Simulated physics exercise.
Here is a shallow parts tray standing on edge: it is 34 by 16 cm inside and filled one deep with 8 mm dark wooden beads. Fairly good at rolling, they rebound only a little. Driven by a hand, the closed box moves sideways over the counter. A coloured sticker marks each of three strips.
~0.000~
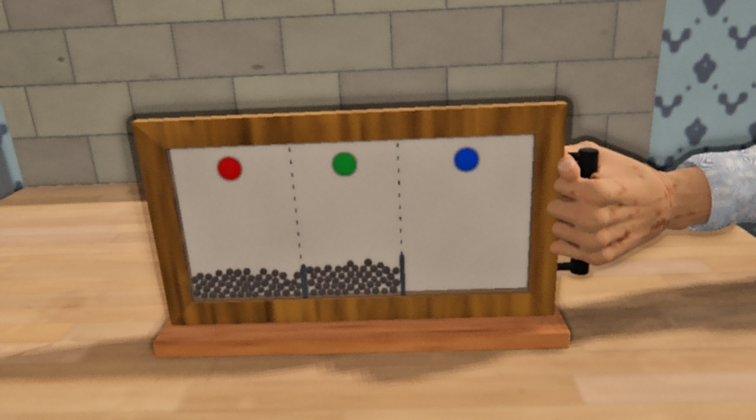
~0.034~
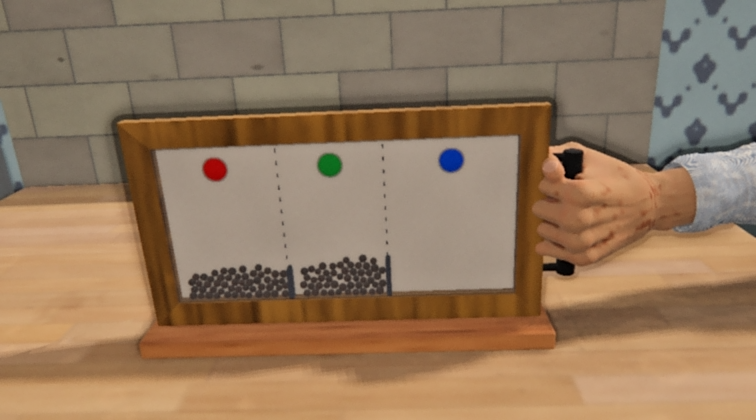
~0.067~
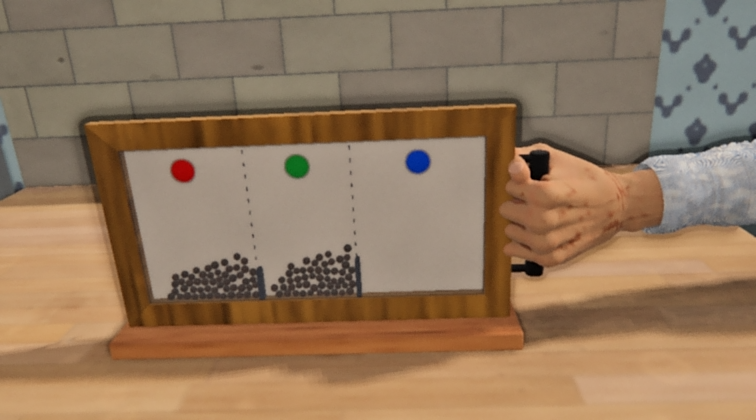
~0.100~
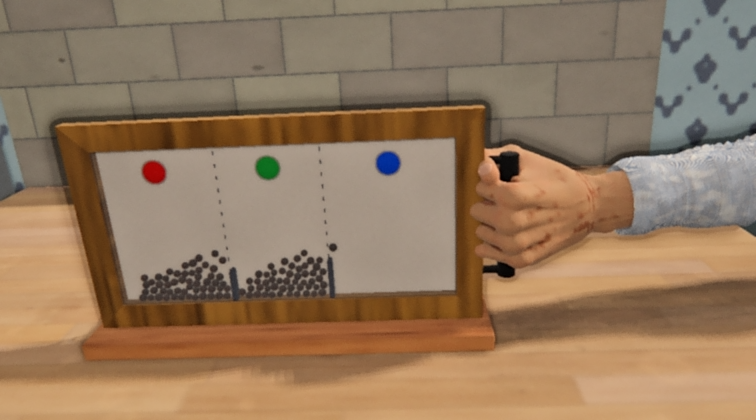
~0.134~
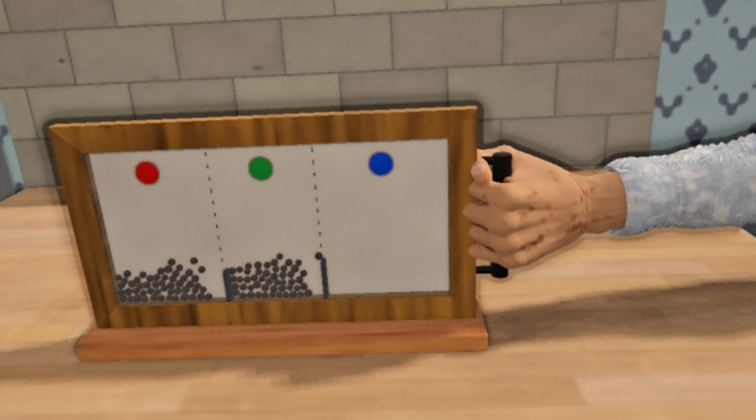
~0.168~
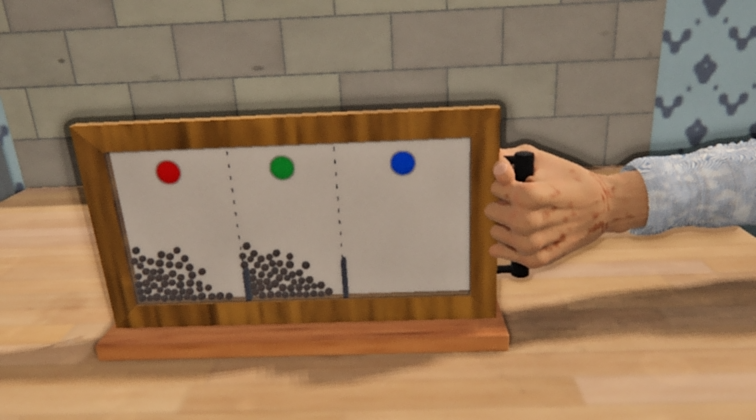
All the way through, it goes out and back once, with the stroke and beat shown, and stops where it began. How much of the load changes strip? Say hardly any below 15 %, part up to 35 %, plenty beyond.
I'd say only a little of the load ends up in a new strip.
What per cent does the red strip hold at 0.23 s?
About 60 % of the load.
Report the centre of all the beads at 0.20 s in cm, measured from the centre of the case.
Position estimate: Left 9 cm, below 5 cm.
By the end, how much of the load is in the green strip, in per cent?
Near 45 in a hundred, I'd say.
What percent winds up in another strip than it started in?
I'd say something like 10 percent.
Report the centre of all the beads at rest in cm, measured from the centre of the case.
It lies close to 6 centimetres left and 6 centimetres below.
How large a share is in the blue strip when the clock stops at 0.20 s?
Share: Near 0 per cent.
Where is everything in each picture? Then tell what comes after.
In the first picture, at its start; about 100 beads; beads' middle (298, 282); highest (368, 263); red (230, 169), blue (466, 160), green (345, 164).
In the second picture, 1 cm to the left; beads' middle (290, 281); highest (363, 259).
In the third picture, 4 cm to the left; beads' middle (266, 280); highest (348, 248); wall ends (357, 260), (259, 270).
In the fourth picture, 7 cm to the left; beads' middle (237, 282); highest (333, 247).
In the fifth picture, 8 cm to the left; beads' middle (216, 283); highest (280, 256).
In the sixth picture, 6 cm to the left; beads' middle (224, 279); highest (247, 246); red (168, 172), blue (403, 163), green (282, 168).
After 0.20 s, it is 3 cm to the left; the beads' middle is 9 cm left of and 5 cm below the centre; red 60 %, green 40 %; 10 % have changed strip.
After 0.23 s, it is at its start; the beads' middle is 8 cm left of and 6 cm below the centre; red 60 %, green 40 %; 10 % have changed strip.
After 0.25 s, it is at its start; the beads' middle is 7 cm left of and 6 cm below the centre; red 60 %, green 40 %; 10 % have changed strip.
All still by 1.0 s, it is at its start; red 55 %, blue 0 %, green 45 %; 10 % have changed strip.
